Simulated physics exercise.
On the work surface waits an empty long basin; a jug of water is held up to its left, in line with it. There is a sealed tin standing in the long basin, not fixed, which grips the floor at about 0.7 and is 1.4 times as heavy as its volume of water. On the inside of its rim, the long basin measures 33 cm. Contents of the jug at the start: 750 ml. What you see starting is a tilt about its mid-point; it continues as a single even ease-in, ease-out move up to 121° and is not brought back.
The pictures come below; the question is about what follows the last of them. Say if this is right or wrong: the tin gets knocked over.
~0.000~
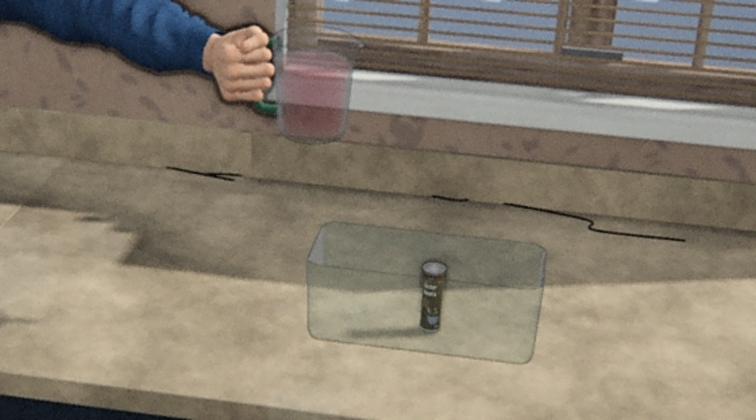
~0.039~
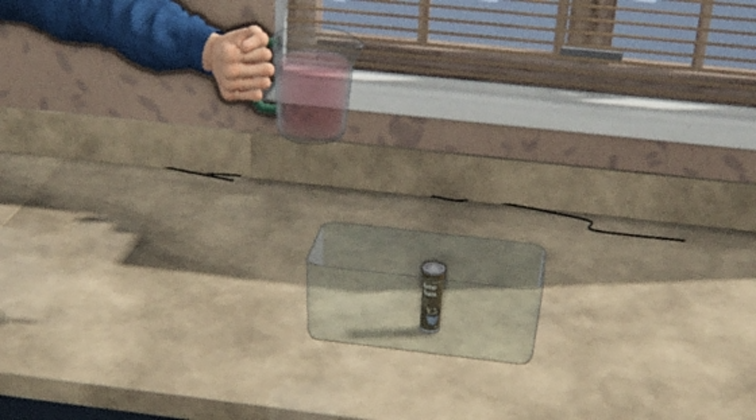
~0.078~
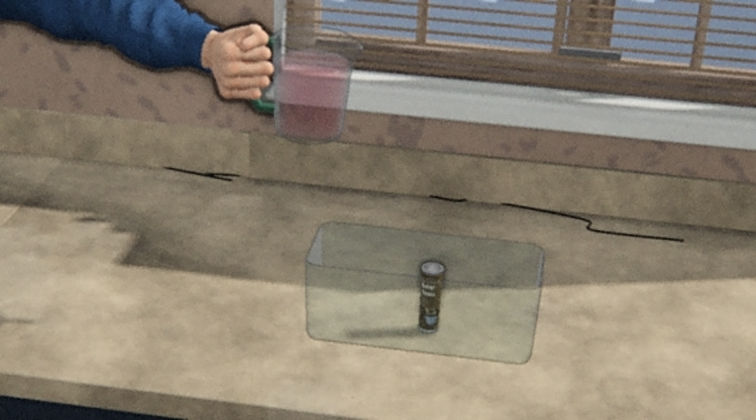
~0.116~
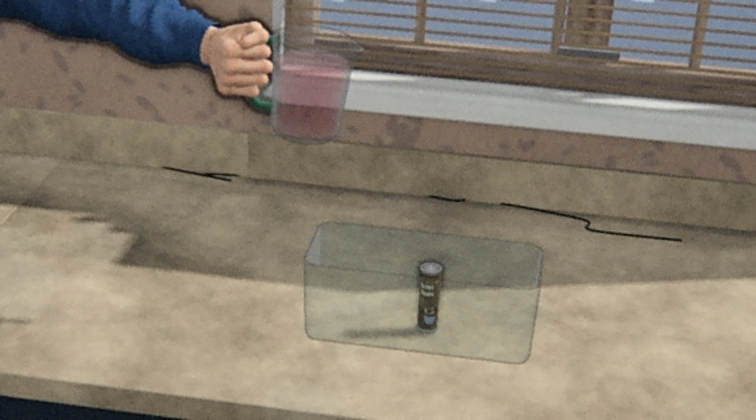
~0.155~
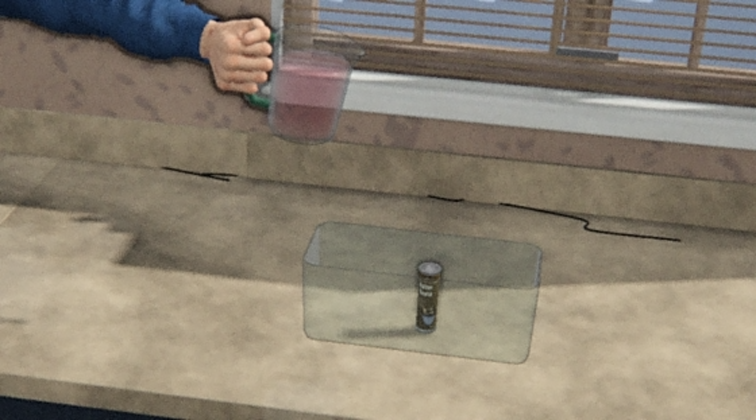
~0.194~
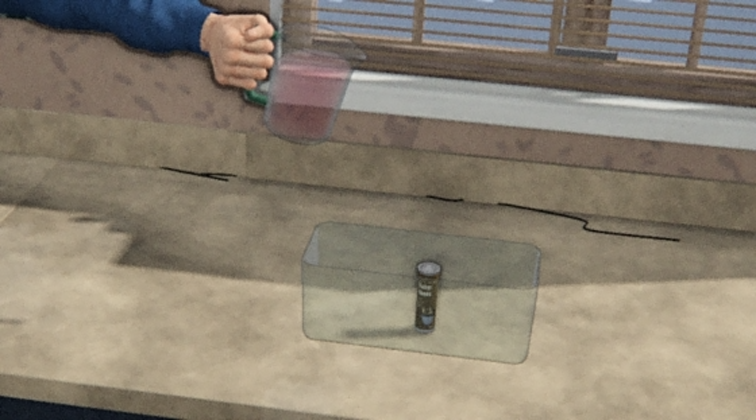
Right, it gets knocked over.
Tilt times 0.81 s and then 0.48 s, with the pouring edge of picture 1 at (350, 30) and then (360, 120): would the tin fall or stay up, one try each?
In the first try it comes down; in the second it remains standing.
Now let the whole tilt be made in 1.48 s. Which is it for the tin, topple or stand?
Result: Tin tipped over.
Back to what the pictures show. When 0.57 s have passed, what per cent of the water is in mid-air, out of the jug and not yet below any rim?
I'd say close to 20 per cent.
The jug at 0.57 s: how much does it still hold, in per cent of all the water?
I'd estimate some 80 % remains.
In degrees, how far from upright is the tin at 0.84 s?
The lean is some 0° away from upright.
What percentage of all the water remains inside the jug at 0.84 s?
Roughly 14 percent remains.
By 0.57 s the tilt is 80° and 80 per cent is still to pour; the tin stands where it began.
By 0.84 s the tilt is 118° and 15 per cent is still to pour; the tin stands 1 cm from where it began.
By 1.13 s the tilt is 121° and 0 per cent is still to pour; the tin lies on its side.
By 1.44 s the tilt is 121° and 0 per cent is still to pour; the tin lies on its side.
At rest the tin lies on its side.
